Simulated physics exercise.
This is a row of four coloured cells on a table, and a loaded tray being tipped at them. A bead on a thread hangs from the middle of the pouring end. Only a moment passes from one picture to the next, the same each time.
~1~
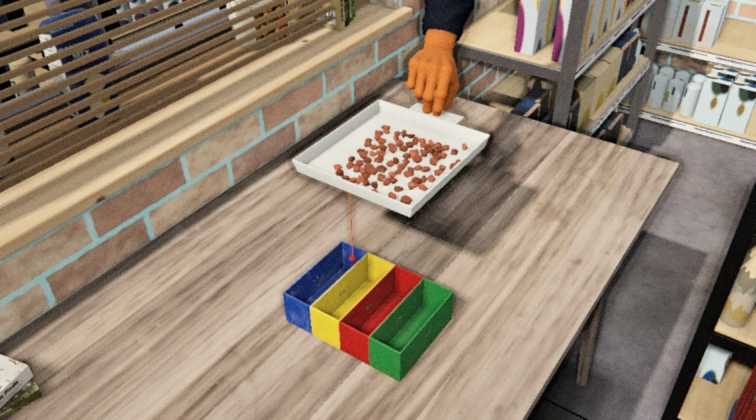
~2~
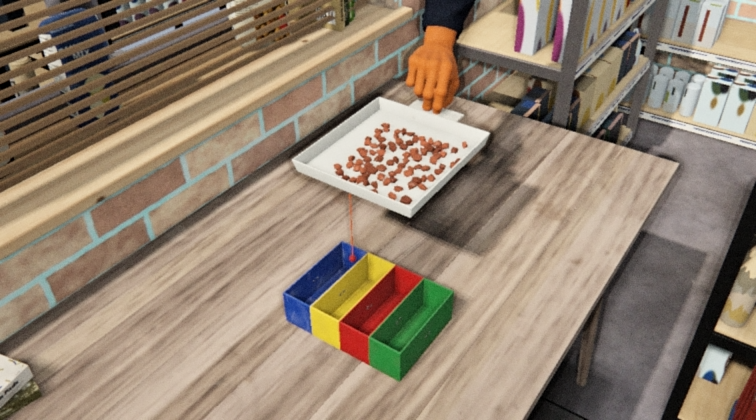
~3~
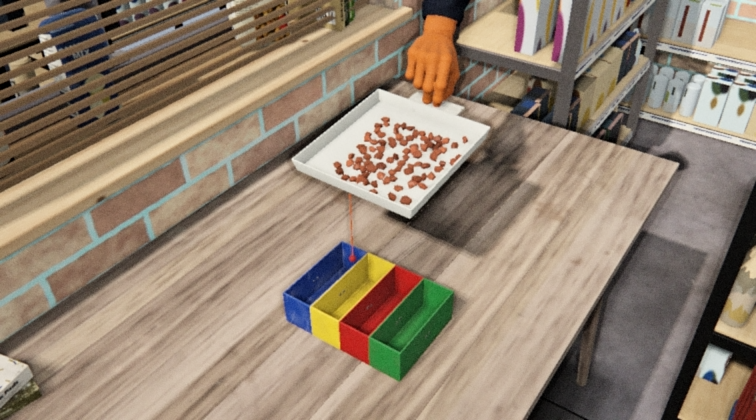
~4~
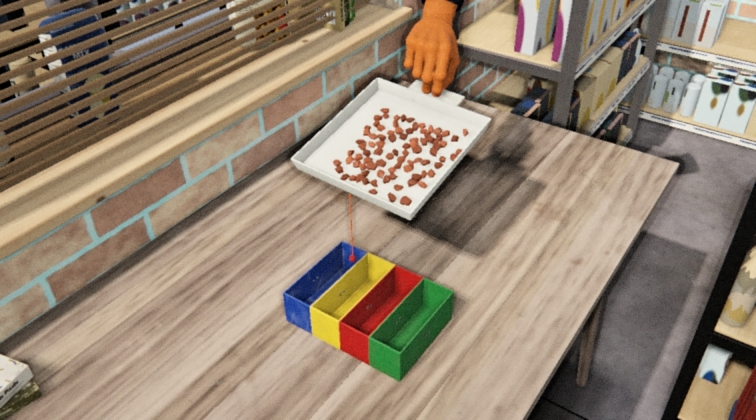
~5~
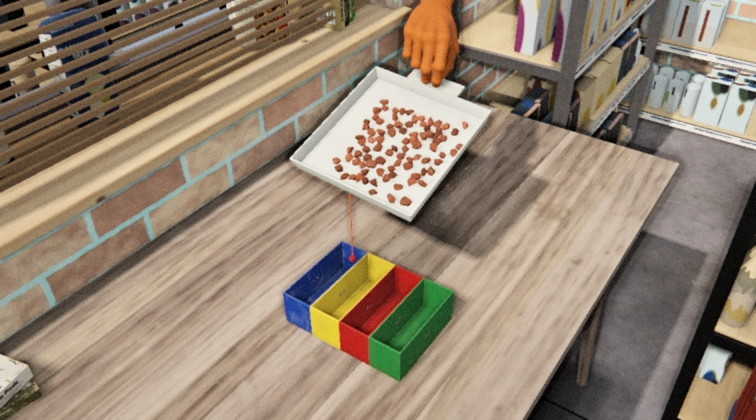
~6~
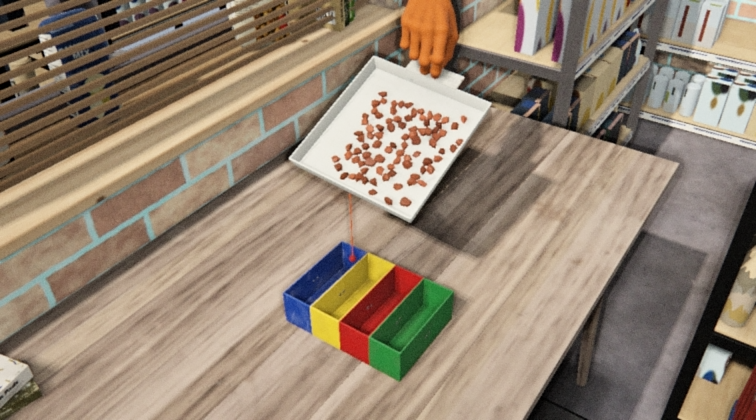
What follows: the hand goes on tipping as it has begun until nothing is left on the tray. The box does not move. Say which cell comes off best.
The red one ends fullest.
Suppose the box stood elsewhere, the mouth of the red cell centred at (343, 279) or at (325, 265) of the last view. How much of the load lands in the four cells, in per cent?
First some 60, then 20 per cent.
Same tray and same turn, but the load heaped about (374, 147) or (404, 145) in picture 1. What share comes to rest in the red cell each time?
Near 40 % and 50 %.
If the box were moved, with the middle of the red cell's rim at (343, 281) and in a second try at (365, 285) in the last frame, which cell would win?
In turn: The green cell; the cell in green.
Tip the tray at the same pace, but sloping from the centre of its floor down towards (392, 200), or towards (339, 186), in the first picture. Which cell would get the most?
One: That red cell. Two: That blue cell.
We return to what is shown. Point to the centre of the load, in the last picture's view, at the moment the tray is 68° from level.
Close to (383, 194).
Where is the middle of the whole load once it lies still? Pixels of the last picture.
Roughly at (379, 326).
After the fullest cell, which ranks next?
The runner-up: The yellow one.
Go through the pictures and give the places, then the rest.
The first frame shows corners of the pouring end (297, 160) and (410, 204), level; middle of the load (396, 160), bits of crushed brick; bead on its thread (353, 259); blue cell (298, 311); yellow cell (325, 325); red cell (354, 341); green cell (385, 357).
The second frame shows corners of the pouring end (297, 159) and (410, 205), level; middle of the load (396, 159).
The third frame shows corners of the pouring end (296, 159) and (410, 207), tipped barely, lowest at the right corner; middle of the load (396, 156).
The fourth frame shows corners of the pouring end (296, 158) and (410, 209), tipped a little, lowest at the right corner; middle of the load (395, 152).
The fifth frame shows corners of the pouring end (295, 158) and (409, 212), tipped clearly, lowest at the right corner; middle of the load (394, 148).
The sixth frame shows corners of the pouring end (294, 157) and (409, 215), tipped clearly, lowest at the right corner; middle of the load (393, 145); blue cell (298, 311); yellow cell (325, 325); red cell (354, 341); green cell (385, 357).
Just after the last frame, tray tipped steeply; almost all on the tray; about a tenth falling or outside the box.
A moment on, tray tipped past a quarter turn; roughly a quarter on the tray; roughly a quarter in the red cell; about a tenth in the yellow cell; about a tenth in the green cell; just a few in the blue cell; roughly a quarter falling or outside the box.
Further on, tray tipped past a quarter turn; roughly half in the red cell; roughly a third in the yellow cell; roughly a quarter in the green cell; just a few in the blue cell; about a tenth falling or outside the box.
When it is over, tray tipped past a quarter turn; roughly half in the red cell; roughly a third in the yellow cell; roughly a quarter in the green cell; just a few in the blue cell; about a tenth outside the box.
